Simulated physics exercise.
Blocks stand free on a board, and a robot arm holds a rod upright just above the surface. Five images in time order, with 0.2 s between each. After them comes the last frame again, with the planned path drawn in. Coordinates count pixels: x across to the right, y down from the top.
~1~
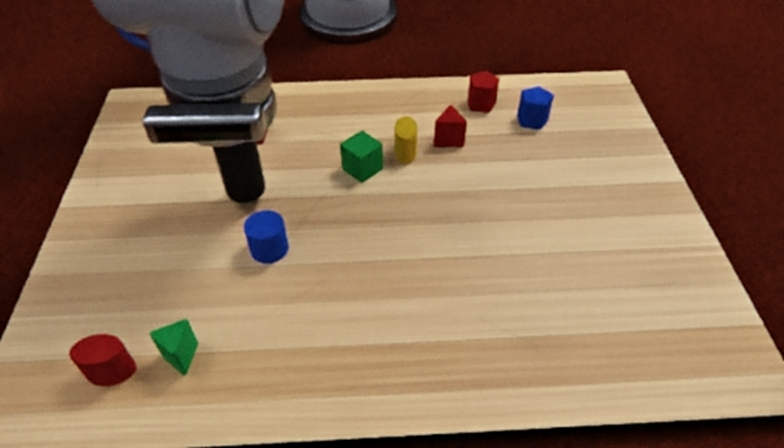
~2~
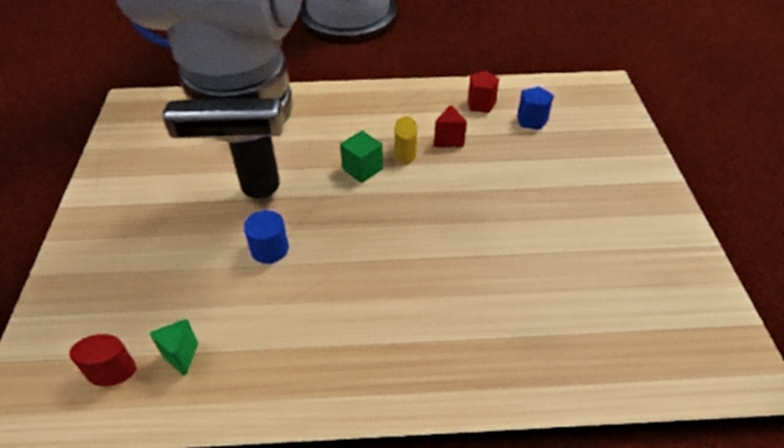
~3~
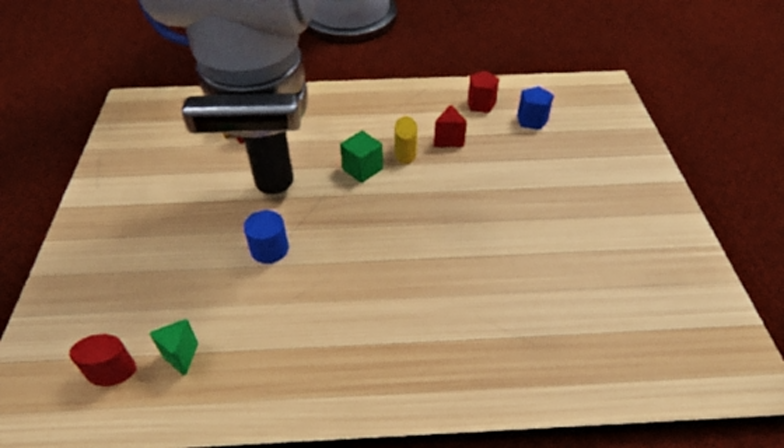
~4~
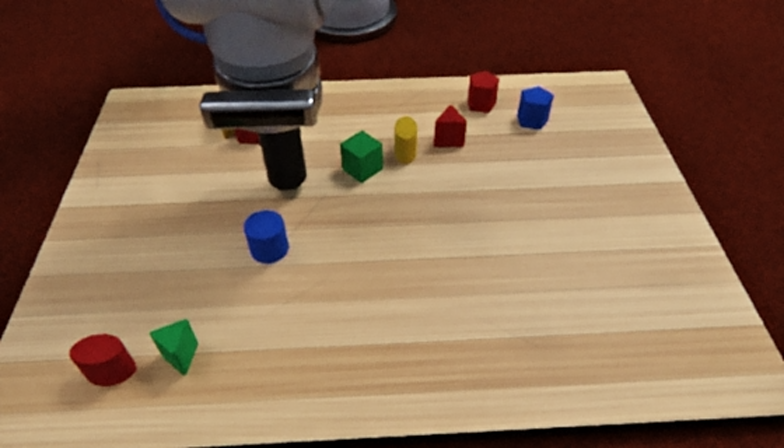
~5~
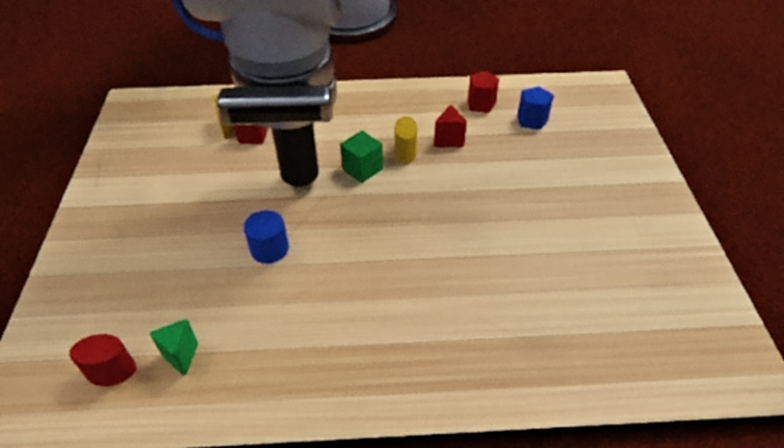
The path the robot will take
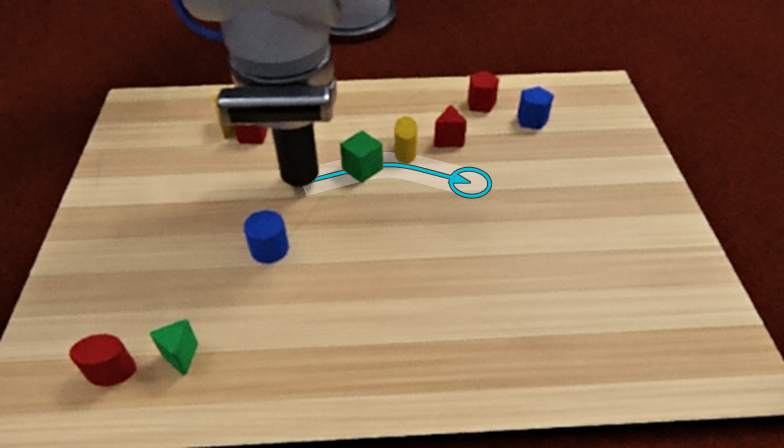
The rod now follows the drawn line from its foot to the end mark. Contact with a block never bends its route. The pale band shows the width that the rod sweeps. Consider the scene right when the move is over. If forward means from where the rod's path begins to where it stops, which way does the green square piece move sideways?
Left-hand side.
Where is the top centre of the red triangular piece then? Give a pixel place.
I'd expect the centre of its top face to be at (480, 106).
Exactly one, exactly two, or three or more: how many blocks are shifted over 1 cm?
The push will move three blocks or more.
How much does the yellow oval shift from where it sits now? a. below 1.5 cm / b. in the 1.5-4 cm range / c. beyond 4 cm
Letter c.
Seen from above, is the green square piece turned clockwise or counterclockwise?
Prediction: Counterclockwise.
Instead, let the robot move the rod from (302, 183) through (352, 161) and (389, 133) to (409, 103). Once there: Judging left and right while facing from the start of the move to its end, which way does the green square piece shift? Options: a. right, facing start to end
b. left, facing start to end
a (right, facing start to end)
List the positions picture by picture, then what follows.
In the first picture, lower end of the rod (246, 190), tops of blocks, blue cylinder (264, 224), green square piece (361, 143), yellow oval (406, 127), red triangular piece (451, 115).
In the second picture, rod (261, 186), blocks as before.
In the third picture, rod (275, 182), blocks as before.
In the fourth picture, rod (288, 178), blocks as before.
In the fifth picture, rod (300, 174), blue cylinder (264, 224), green square piece (361, 143), yellow oval (406, 127), red triangular piece (451, 115).
The drawn path runs from (302, 183) via (358, 169) and (414, 168), ending at (470, 182).
On the path given first. One third of the way, rod (359, 160); green square piece (393, 138), turned 30° clockwise; yellow oval (415, 124), turned 15° anticlockwise.
Two thirds of the way, rod (416, 160); green square piece (447, 129); yellow oval (453, 111), turned 30° anticlockwise; red triangular piece (475, 110), turned 45° anticlockwise.
At the end, rod (471, 174); blue cylinder not moved; green square piece (474, 129), turned 70° anticlockwise; yellow oval (456, 110), turned 50° anticlockwise; red triangular piece (480, 106), turned 45° anticlockwise.
